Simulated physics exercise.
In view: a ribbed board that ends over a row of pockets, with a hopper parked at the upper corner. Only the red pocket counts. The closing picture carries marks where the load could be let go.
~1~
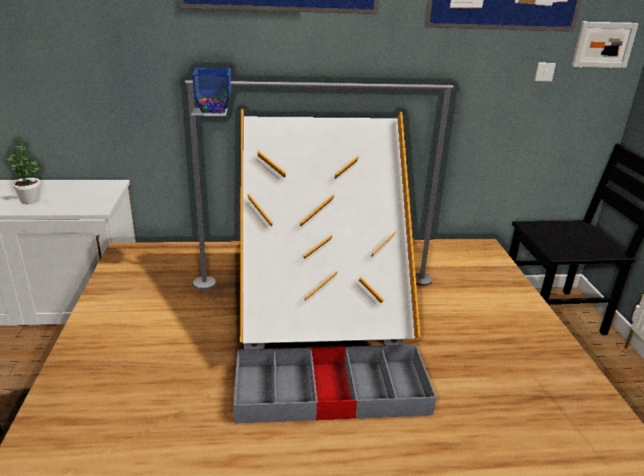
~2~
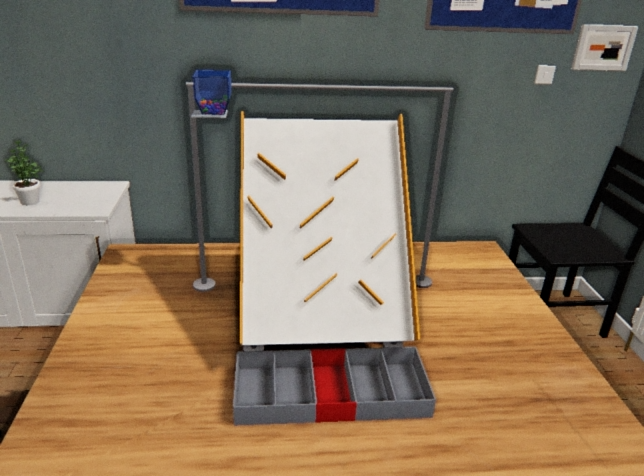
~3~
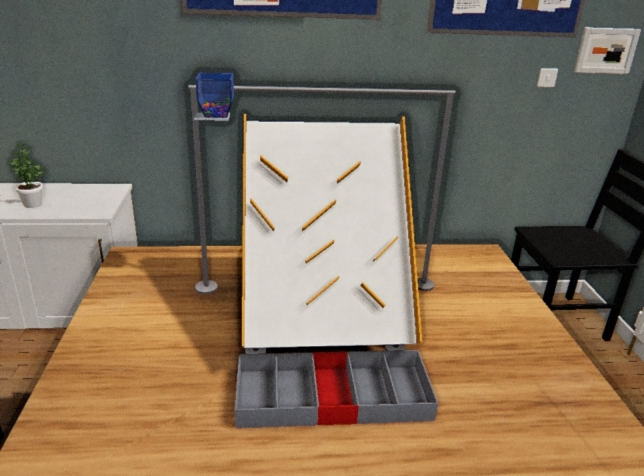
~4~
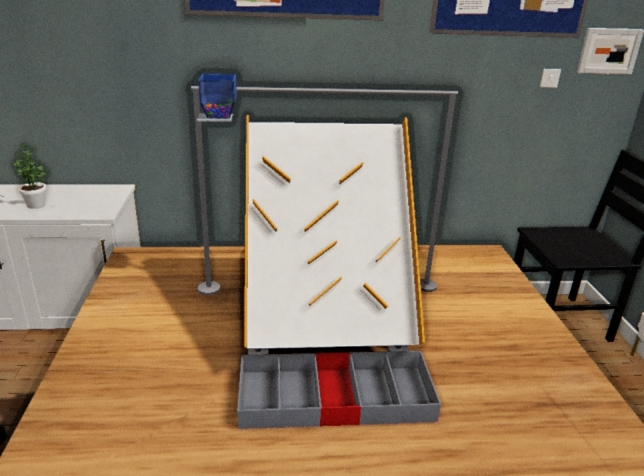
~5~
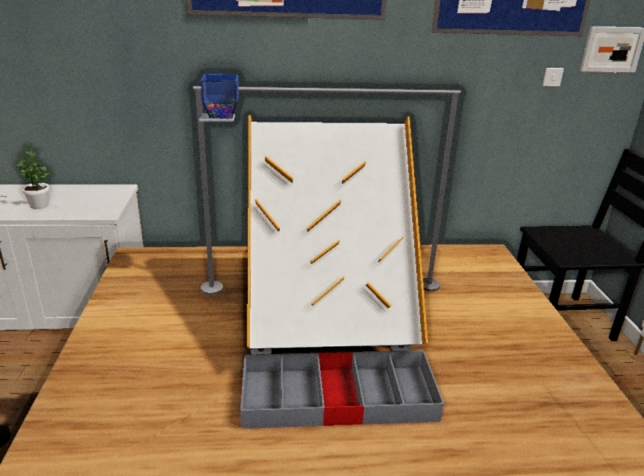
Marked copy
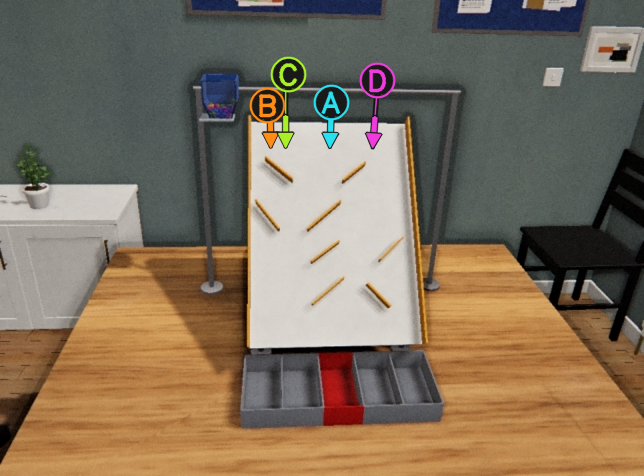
A white board with slanted orange ribs stood on a wooden table above a row of gray pockets with one red one, a blue container at its upper left; only the view shifted slightly.
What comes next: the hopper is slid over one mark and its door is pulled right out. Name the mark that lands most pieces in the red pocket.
Choose D.
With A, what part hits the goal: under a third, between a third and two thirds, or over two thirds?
Mark A gives under a third.
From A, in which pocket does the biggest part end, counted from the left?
The first.
On the marked copy, mark A meets the board at (330, 142); mark B meets the board at (270, 142); mark C meets the board at (285, 142); mark D meets the board at (373, 142).
Choosing A, a stray few in the red pocket, nearly all in other pockets, a stray few outside the box.
Choosing B, none in the red pocket, nearly all in other pockets.
Choosing C, none in the red pocket, all in other pockets.
Choosing D, about a third in the red pocket, about half in other pockets.
